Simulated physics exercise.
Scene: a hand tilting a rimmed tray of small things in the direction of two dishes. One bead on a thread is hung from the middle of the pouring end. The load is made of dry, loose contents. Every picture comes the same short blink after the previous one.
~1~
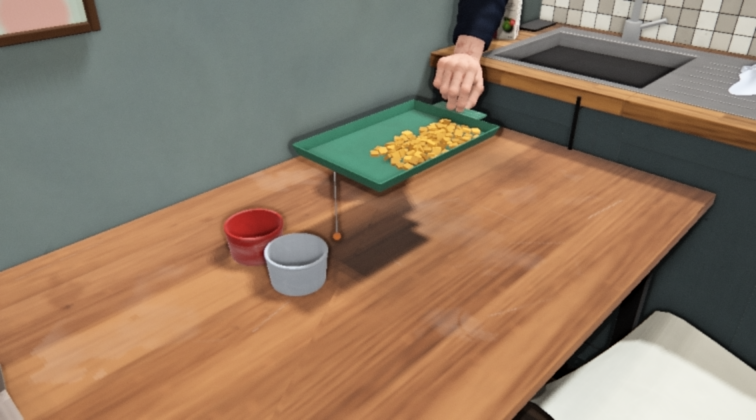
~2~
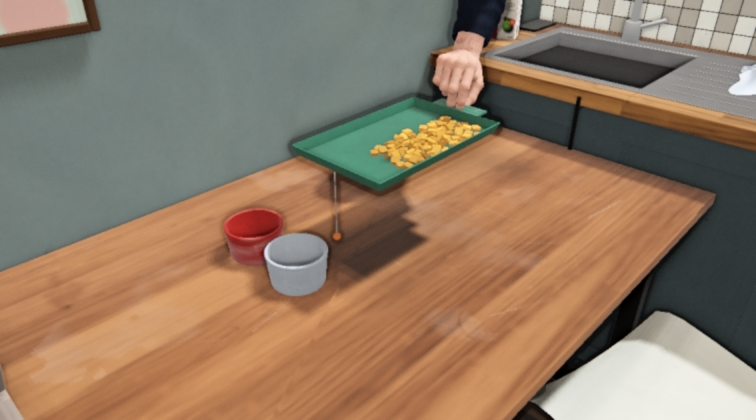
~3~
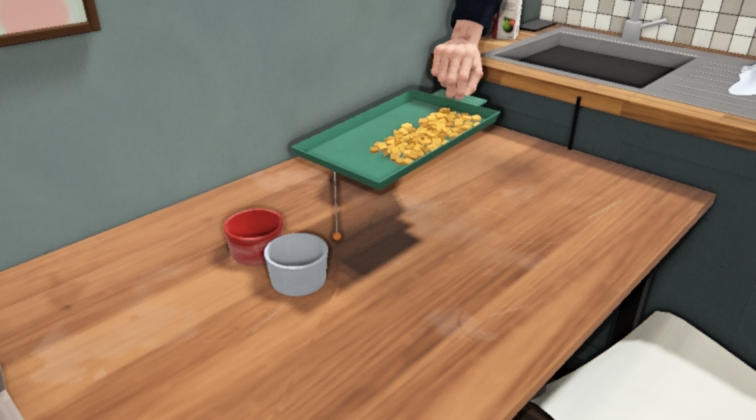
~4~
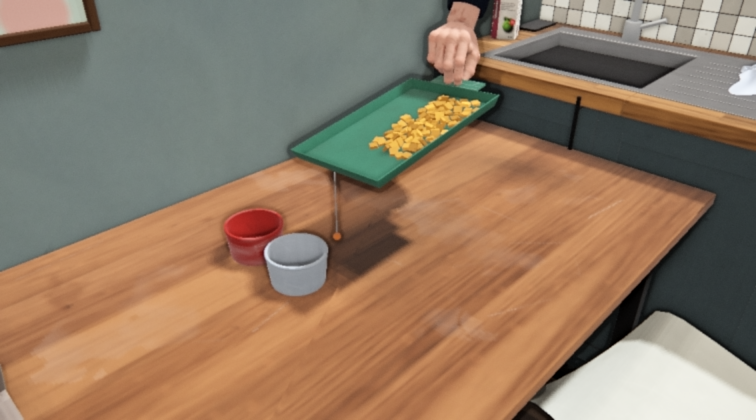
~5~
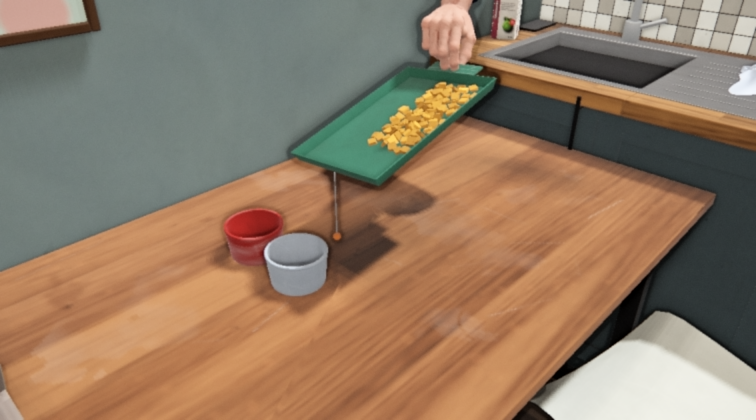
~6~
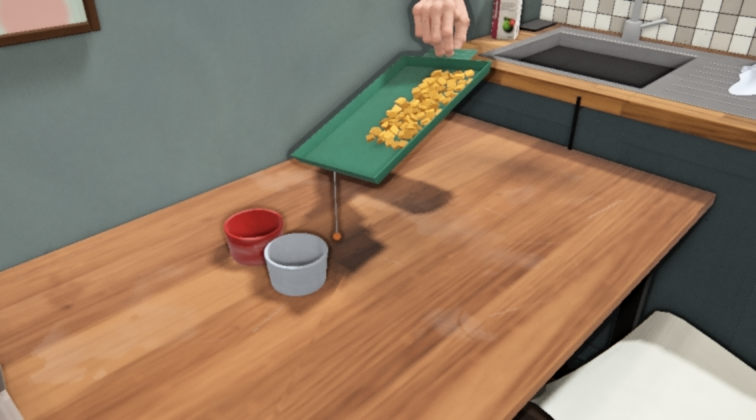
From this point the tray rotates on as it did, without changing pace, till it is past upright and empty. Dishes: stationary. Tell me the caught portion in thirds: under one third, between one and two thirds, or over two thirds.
The dishes capture one third up to two thirds of the load.
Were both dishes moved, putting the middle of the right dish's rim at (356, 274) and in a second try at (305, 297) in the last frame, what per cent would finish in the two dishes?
Roughly 40% first, roughly 0% second.
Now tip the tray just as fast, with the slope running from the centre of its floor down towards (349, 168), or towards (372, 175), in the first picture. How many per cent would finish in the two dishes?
Near 20 % and, after that, 0 %.
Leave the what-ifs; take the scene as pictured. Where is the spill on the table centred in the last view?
Their resting centre is at about (295, 255).
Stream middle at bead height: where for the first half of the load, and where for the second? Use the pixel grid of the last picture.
Roughly at (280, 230) first, and then at (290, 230).
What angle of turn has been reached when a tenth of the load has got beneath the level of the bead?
75°.
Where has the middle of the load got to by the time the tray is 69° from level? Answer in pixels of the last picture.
Around (307, 164).
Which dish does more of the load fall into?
The answer is the one at right.
Soon, tray tipped steeply; most on the tray; a stray few in the right dish; a stray few in the left dish; about a quarter in the air.
A while on, tray tipped past a quarter turn; about a third in the right dish; about a quarter in the left dish; about half outside both; a stray few in the air.
Towards the end, tray tipped past a quarter turn; about a third in the right dish; about a quarter in the left dish; about half outside both.
Finally, tray tipped past a quarter turn; about a third in the right dish; about a quarter in the left dish; about half outside both.
